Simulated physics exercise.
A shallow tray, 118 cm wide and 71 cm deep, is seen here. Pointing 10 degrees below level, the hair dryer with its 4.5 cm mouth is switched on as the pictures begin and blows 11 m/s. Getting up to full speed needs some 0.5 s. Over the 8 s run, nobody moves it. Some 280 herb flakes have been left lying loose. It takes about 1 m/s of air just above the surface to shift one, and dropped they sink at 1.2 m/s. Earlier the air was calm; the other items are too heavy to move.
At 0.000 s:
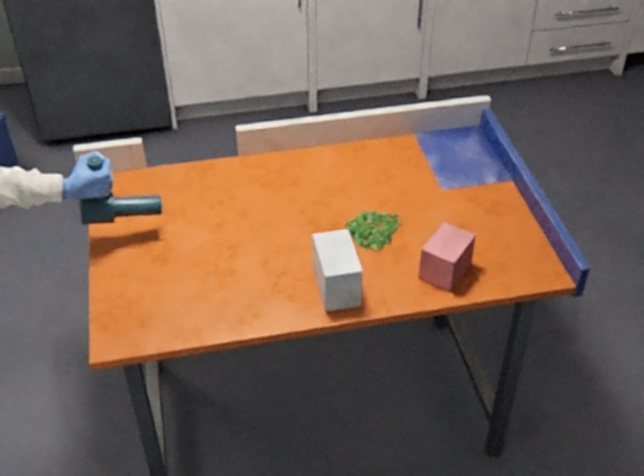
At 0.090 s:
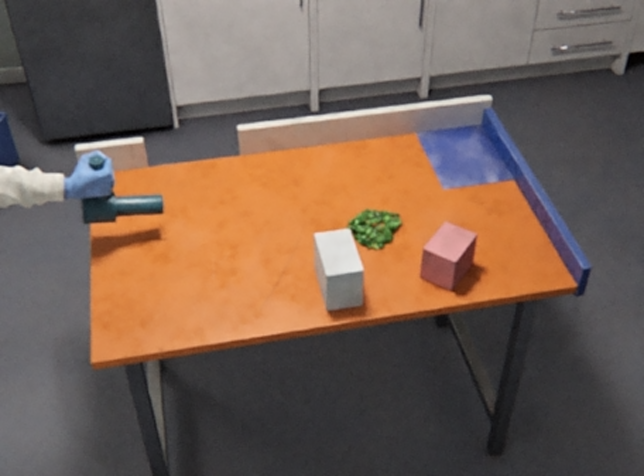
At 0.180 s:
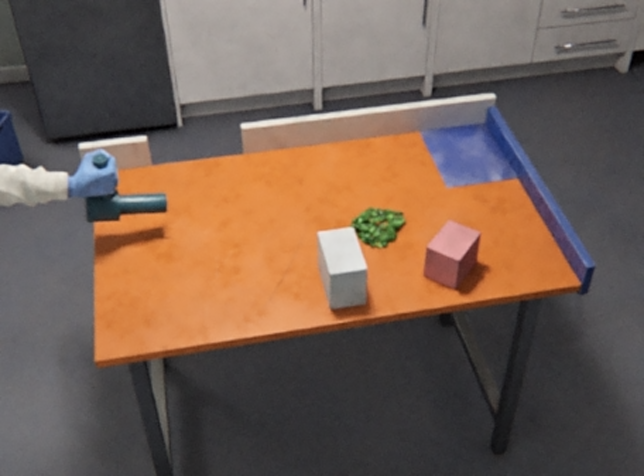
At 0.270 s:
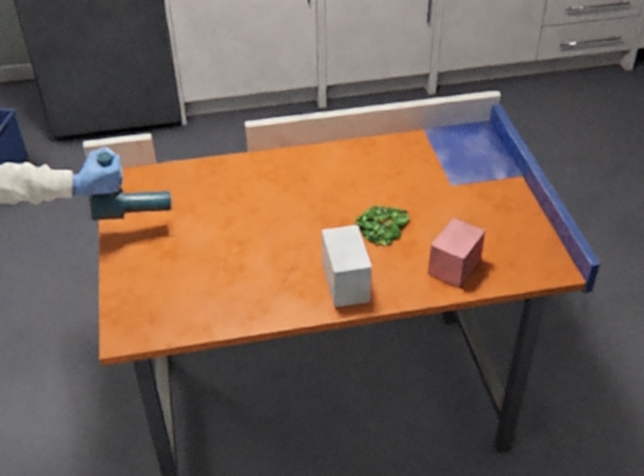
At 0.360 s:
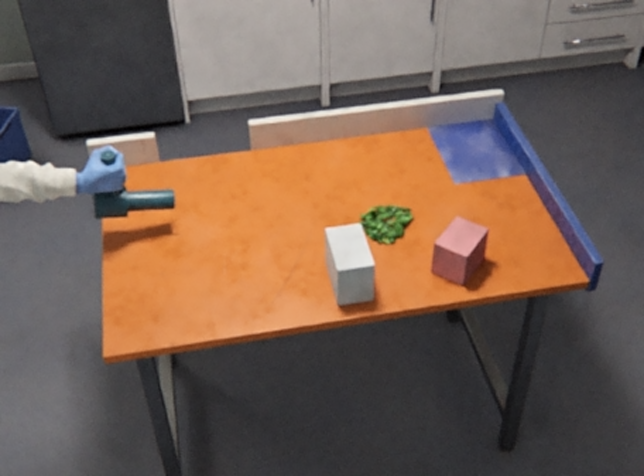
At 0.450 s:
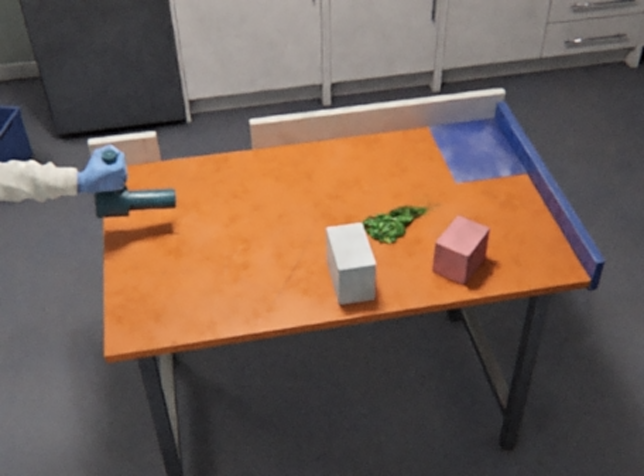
Small green flakes lie still on an orange table, seen from above in a room with white cabinets, until some slide and stretch out rightward and slightly away. A gloved hand at the left holds a dark teal hair dryer pointing right, with a white block and a pink block near the front and a blue mat at the far right corner. The hand stays put while the view drifts slightly.
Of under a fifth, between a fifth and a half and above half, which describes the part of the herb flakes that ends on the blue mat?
The part of the herb flakes that ends on the blue mat is less than a fifth.
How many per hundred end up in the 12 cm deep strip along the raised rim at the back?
I'd put it at about 0 percent.
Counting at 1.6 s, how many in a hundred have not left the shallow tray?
About 40 % remain.
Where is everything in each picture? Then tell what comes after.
The middle of the herb flakes is near (372, 229), none has stirred yet and the mouth of the hair dryer is at (161, 205), in the first picture.
The middle of the herb flakes is near (373, 228), none has stirred yet and the blue mat is centred on (463, 156), in the second picture.
The middle of the herb flakes is near (377, 227), none has stirred yet, the top of a block is at (342, 250) and the top of a block is at (454, 240), in the third picture.
The middle of the herb flakes is near (381, 225) and none has stirred yet, in the fourth picture.
The middle of the herb flakes is near (387, 223) and none has stirred yet, in the fifth picture.
The middle of the herb flakes is near (391, 222), the farthest in sight from the hair dryer is at (434, 205) and about 20 % have left their places, in the sixth picture.
After 1.6 s, 0 % are on the blue mat; the middle of those still in play is near (537, 250); 48 % have settled or left.
After 2.6 s, 0 % are on the blue mat; the middle of those still in play is near (503, 248); 79 % have settled or left.
After 4.4 s, 0 % are on the blue mat; 89 % have settled or left.
After 8.0 s, at the end, 0 % are on the blue mat.
